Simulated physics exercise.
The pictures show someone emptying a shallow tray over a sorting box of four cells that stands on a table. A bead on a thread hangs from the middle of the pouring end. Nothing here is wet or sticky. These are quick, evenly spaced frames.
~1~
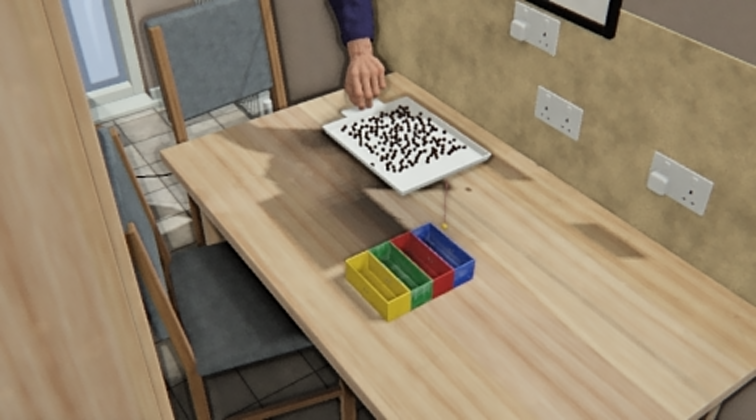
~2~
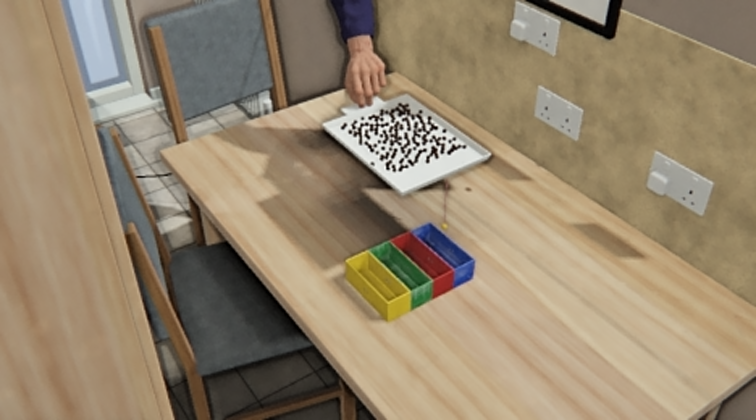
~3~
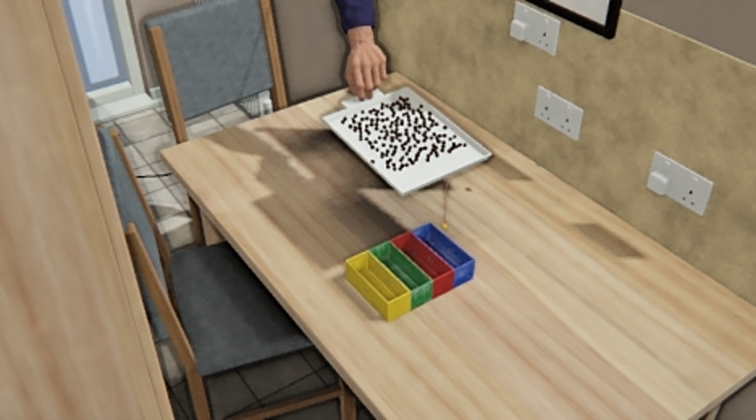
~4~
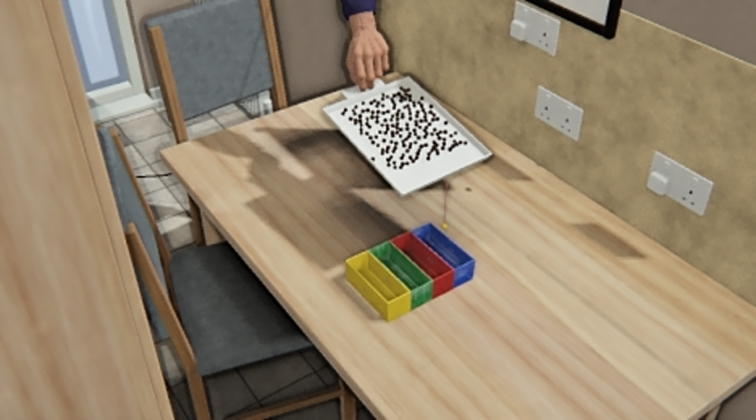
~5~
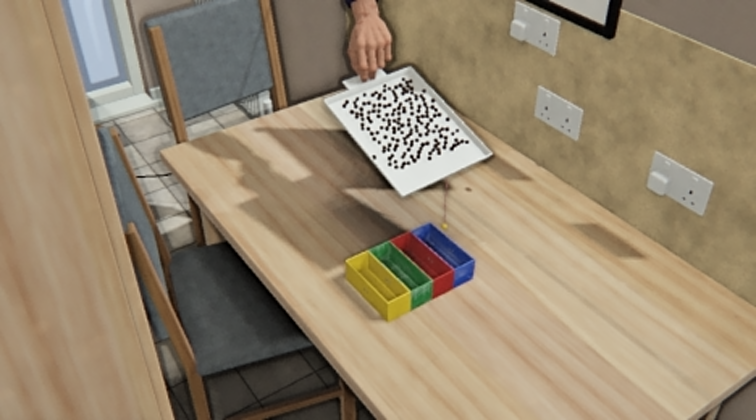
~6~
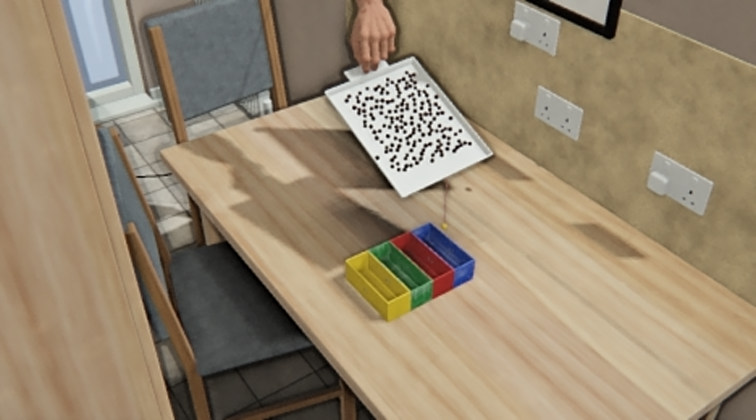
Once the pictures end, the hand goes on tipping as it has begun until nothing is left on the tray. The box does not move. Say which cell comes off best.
The red cell gets the most.
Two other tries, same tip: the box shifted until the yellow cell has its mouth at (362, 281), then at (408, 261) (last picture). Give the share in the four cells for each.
First some 60, then 70 per cent.
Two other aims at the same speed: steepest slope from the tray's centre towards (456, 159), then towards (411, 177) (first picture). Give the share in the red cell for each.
About 0 and 30 per cent.
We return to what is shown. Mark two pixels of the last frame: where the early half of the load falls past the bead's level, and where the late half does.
Around (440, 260) and then (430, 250).
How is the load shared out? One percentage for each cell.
Yellow cell near 0; green cell near 20; red cell near 30; blue cell near 20.
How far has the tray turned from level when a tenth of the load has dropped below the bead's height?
At about 60°.
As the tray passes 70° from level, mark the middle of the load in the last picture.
Close to (442, 237).
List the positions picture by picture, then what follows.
In the first frame, corners of the pouring end at (403, 189) and (487, 154), level; middle of the load at (400, 140), chocolate balls; bead on its thread at (444, 227); yellow cell at (399, 305); green cell at (421, 294); red cell at (443, 283); blue cell at (464, 272).
In the second frame, corners of the pouring end at (403, 189) and (487, 154), level; middle of the load at (400, 139).
In the third frame, corners of the pouring end at (403, 190) and (488, 153), tipped barely, lowest at the left corner; middle of the load at (400, 135).
In the fourth frame, corners of the pouring end at (403, 191) and (488, 153), tipped a little, lowest at the left corner; middle of the load at (401, 130).
In the fifth frame, corners of the pouring end at (403, 193) and (489, 153), tipped clearly, lowest at the left corner; middle of the load at (403, 125).
In the sixth frame, corners of the pouring end at (404, 194) and (489, 153), tipped clearly, lowest at the left corner; middle of the load at (405, 124), all on the move; yellow cell at (399, 305); green cell at (421, 294); red cell at (443, 283); blue cell at (464, 272).
Soon after the last picture, tray tipped steeply; about a quarter on the tray; a small part in the red cell; a small part in the blue cell; a small part in the green cell; a stray few in the yellow cell; about half falling or outside the box.
A little later, tray tipped past a quarter turn; about a third in the red cell; about a quarter in the green cell; about a quarter in the blue cell; a stray few in the yellow cell; about a quarter falling or outside the box.
Later still, tray tipped past a quarter turn; about a third in the red cell; about a quarter in the green cell; about a quarter in the blue cell; a stray few in the yellow cell; about a quarter falling or outside the box.
By the end, tray tipped past a quarter turn; about a third in the red cell; about a quarter in the green cell; about a quarter in the blue cell; a stray few in the yellow cell; about a quarter outside the box.
